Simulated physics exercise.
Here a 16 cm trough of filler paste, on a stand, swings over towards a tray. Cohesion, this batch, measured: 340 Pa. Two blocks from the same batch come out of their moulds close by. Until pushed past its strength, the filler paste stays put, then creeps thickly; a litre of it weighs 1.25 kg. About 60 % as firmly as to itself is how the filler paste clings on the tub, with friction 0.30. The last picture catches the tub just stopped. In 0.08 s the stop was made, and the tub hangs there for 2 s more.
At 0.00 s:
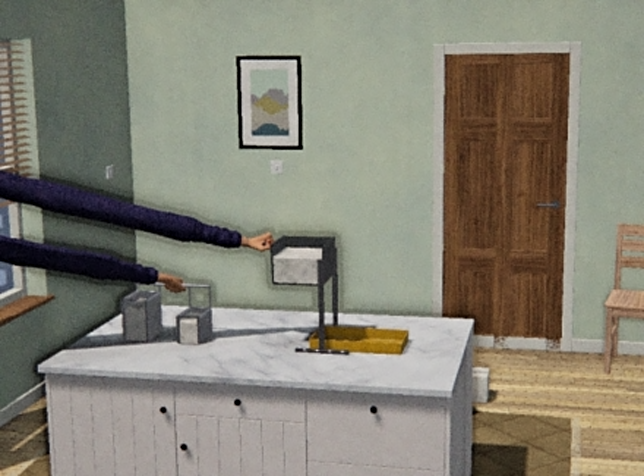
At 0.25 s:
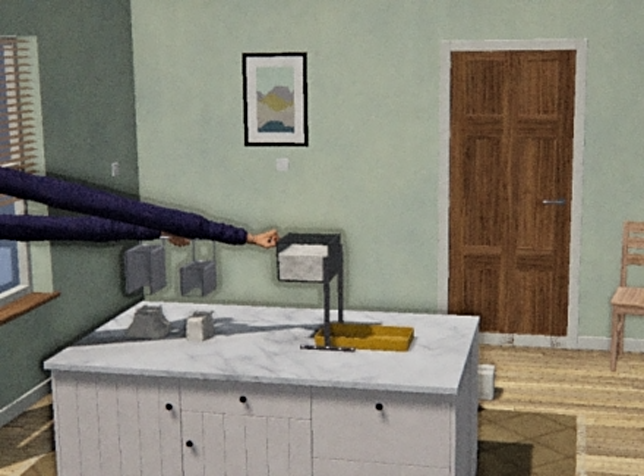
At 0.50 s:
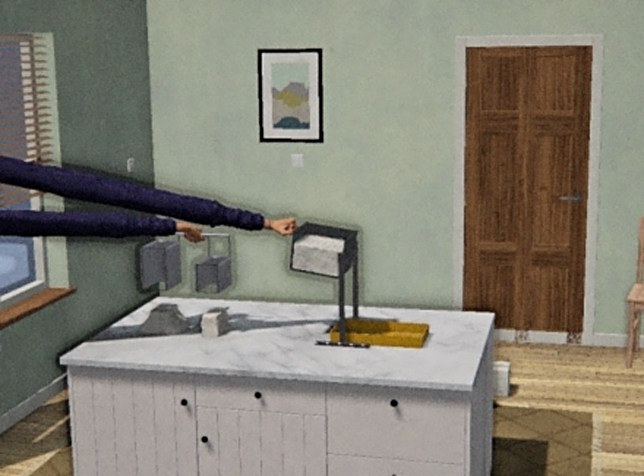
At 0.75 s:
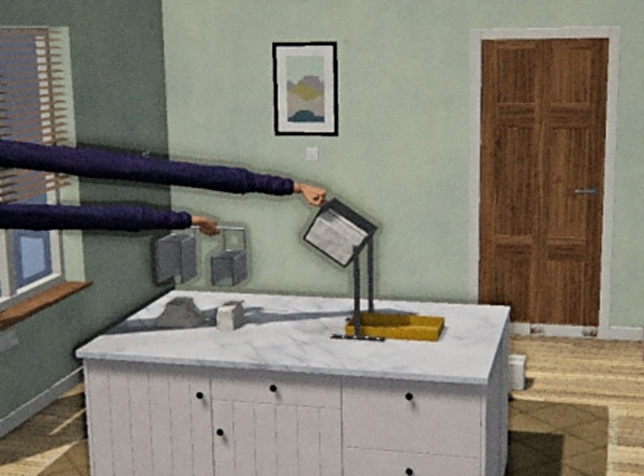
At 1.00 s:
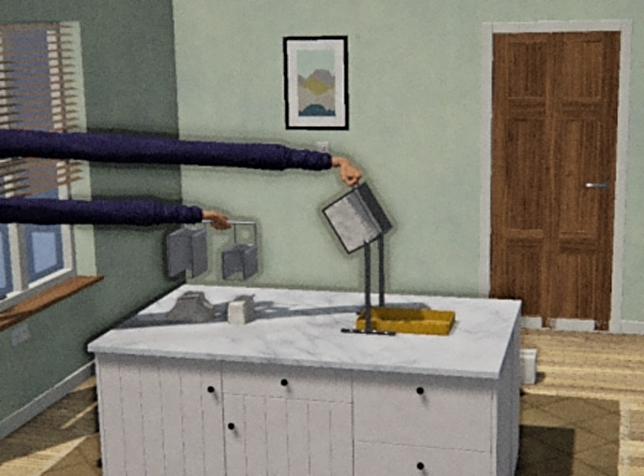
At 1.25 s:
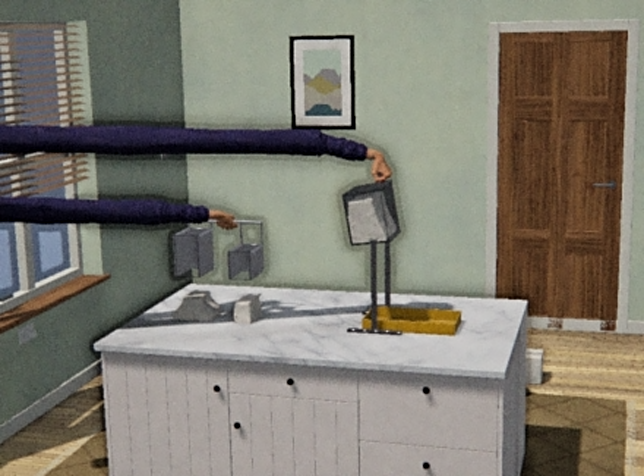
In a green-walled kitchen, one hand lifts moulds off two grey blocks, then the other tilts a tub of paste steeply rightward.
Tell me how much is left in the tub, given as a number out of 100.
It should be close to 63 out of 100.
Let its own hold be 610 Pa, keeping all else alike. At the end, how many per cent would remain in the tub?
That comes out at roughly 100 %.
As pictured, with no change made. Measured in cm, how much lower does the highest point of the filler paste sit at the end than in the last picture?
About 9 cm.
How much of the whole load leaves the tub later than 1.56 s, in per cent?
Close to 14 % of the whole load.
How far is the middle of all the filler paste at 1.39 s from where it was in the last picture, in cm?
Shift: Roughly 3 cm.
After 1.39 s, the tub is at 81 degrees and holds 95 %.
After 1.56 s, the tub is at 81 degrees and holds 77 %.
After 1.73 s, the tub is at 81 degrees and holds 64 %.
After 1.90 s, the tub is at 81 degrees and holds 64 %.
After 3.25 s, the tub is at 81 degrees and holds 63 %.
